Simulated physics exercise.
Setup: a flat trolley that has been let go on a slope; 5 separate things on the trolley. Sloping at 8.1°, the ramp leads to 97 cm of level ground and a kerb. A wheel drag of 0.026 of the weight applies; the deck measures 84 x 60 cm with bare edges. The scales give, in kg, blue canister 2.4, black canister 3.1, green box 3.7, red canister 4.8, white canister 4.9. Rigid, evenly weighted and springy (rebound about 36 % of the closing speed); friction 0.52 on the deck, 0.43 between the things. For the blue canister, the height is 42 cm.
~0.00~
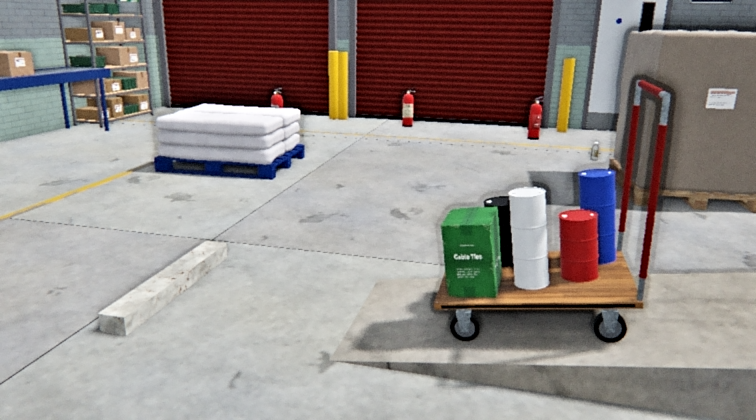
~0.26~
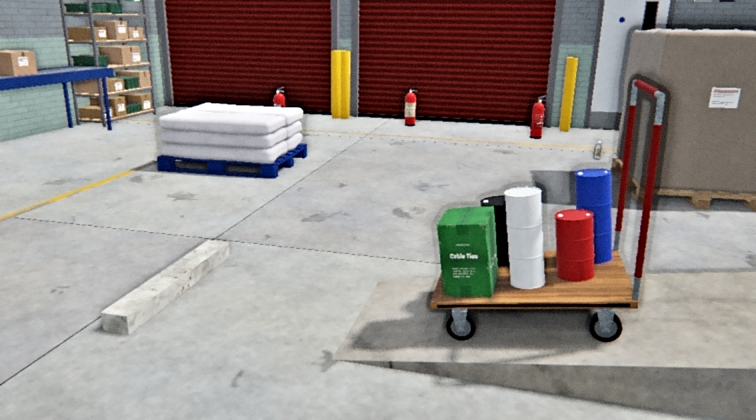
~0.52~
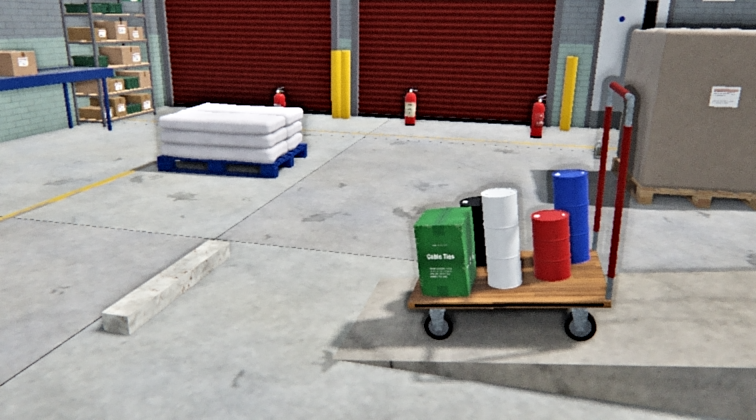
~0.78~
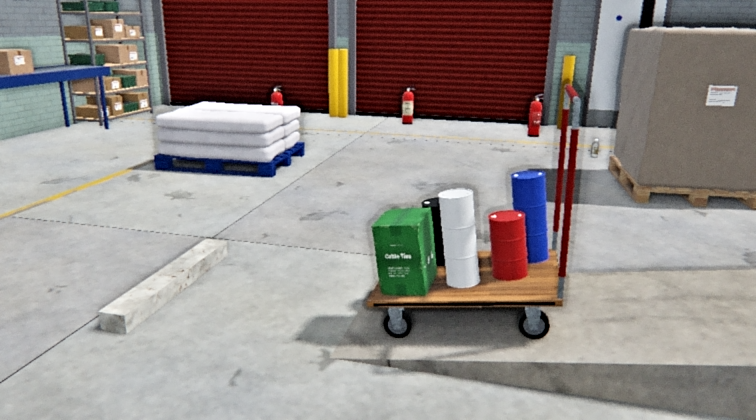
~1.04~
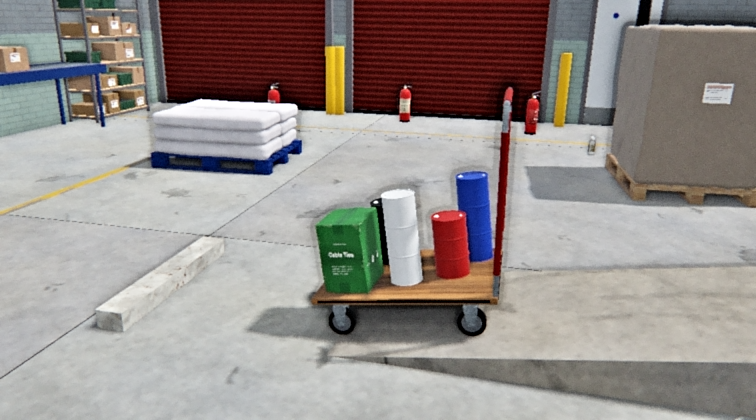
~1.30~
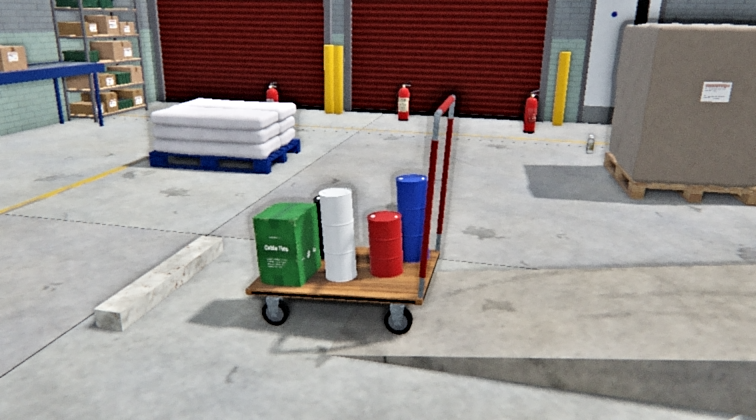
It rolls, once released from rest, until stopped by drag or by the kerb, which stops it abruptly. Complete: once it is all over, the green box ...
... has toppled.
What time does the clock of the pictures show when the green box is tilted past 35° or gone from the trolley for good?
Around 2.1 s on the clock.
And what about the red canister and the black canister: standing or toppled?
In the last frame the red canister remains up and the black canister remains up.
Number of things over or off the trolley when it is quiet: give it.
All told, 3.
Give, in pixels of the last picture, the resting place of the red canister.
My guess is roughly (248, 236).
Around 1.90 s, trolley at the kerb; green box shifted 11 cm near (159, 230); white canister tipped 17° against what carries it; blue canister tipped 15° against what carries it.
Around 2.30 s, trolley at the kerb; green box now off the trolley; white canister tipped 64° against what carries it; blue canister tipped 63° against what carries it.
Finally (3.9 s), off the trolley and tipped over, green box and white canister; on their side or leaning hard on the trolley, blue canister; not toppled but over 10 cm from the start, black canister and red canister. Final places as that camera would see them, green box near (95, 268).
